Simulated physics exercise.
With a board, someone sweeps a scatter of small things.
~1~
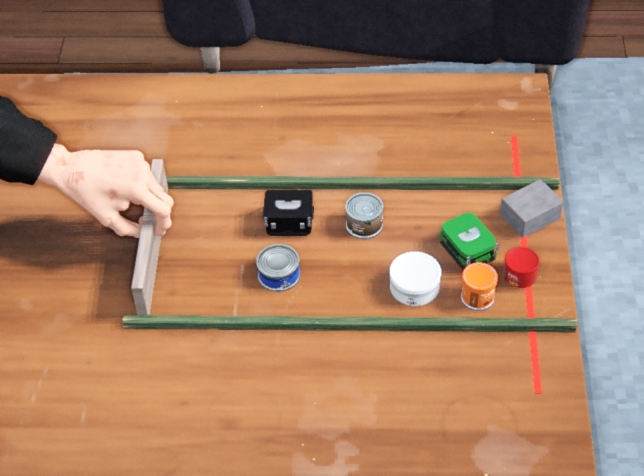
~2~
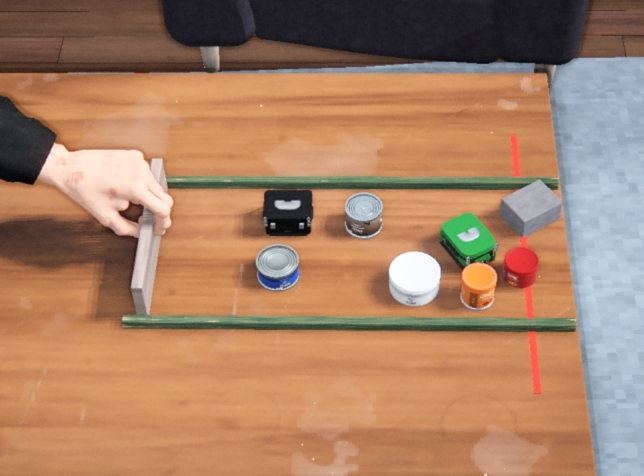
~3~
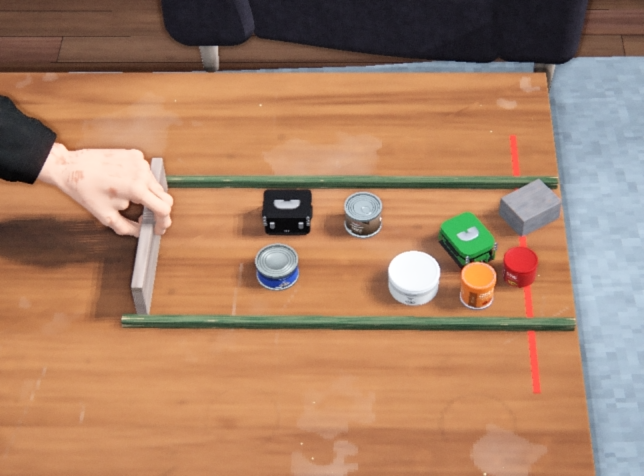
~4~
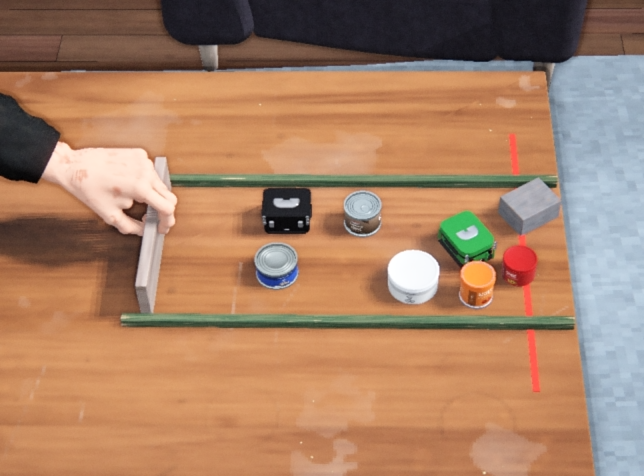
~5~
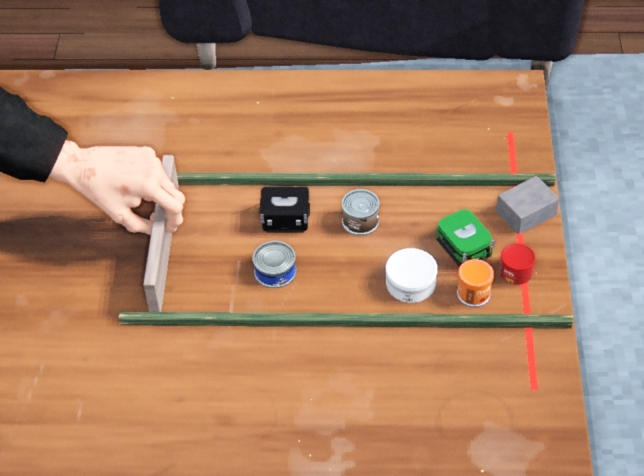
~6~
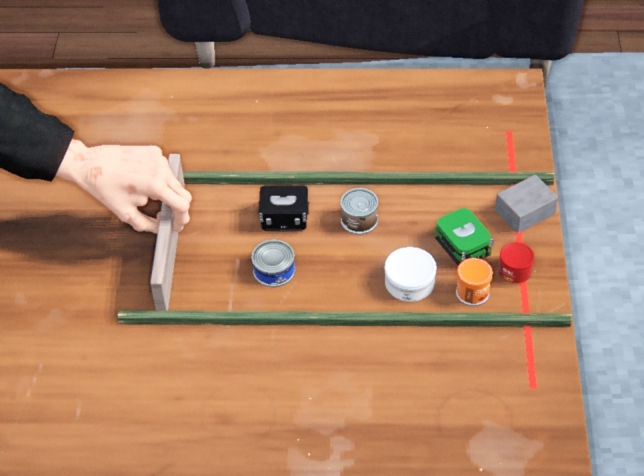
A hand slides a grey board slightly right toward small tins and cases on a table.
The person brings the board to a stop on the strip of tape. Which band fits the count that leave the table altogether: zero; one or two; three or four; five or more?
Once the push stops, five or more will be gone from the table.
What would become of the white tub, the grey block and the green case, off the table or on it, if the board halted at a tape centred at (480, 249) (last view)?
Note: White tub remains; grey block drops down; green case remains.
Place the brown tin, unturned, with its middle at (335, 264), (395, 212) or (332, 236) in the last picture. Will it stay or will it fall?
Taking the spots in order, it plunges, plunges, and holds firm.
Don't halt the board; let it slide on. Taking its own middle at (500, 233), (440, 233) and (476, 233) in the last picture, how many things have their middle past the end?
The counts would come out as 4, 0 and 2.
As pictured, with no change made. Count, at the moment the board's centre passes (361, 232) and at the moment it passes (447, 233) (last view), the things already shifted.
Moved so far: 4, later 8.
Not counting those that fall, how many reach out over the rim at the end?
The count is 1.
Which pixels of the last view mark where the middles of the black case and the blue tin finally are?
They come to rest around (543, 207) and (544, 263).
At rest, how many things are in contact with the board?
2 of them.
Soon after, none off yet; grey block at rest near (526, 204); red tub at rest near (516, 263); orange pot at rest near (474, 282).
Then, none off yet; grey block at rest near (526, 204); red tub at rest near (516, 263); orange pot at rest near (477, 283).
Further on, none off yet; grey block moved about its own width near (570, 201); red tub moved about its own width near (549, 268); orange pot moved well along near (565, 295).
At rest, the number that fall off is five or more; fallen, brown tin, white tub, green case, orange pot, red tub and grey block.
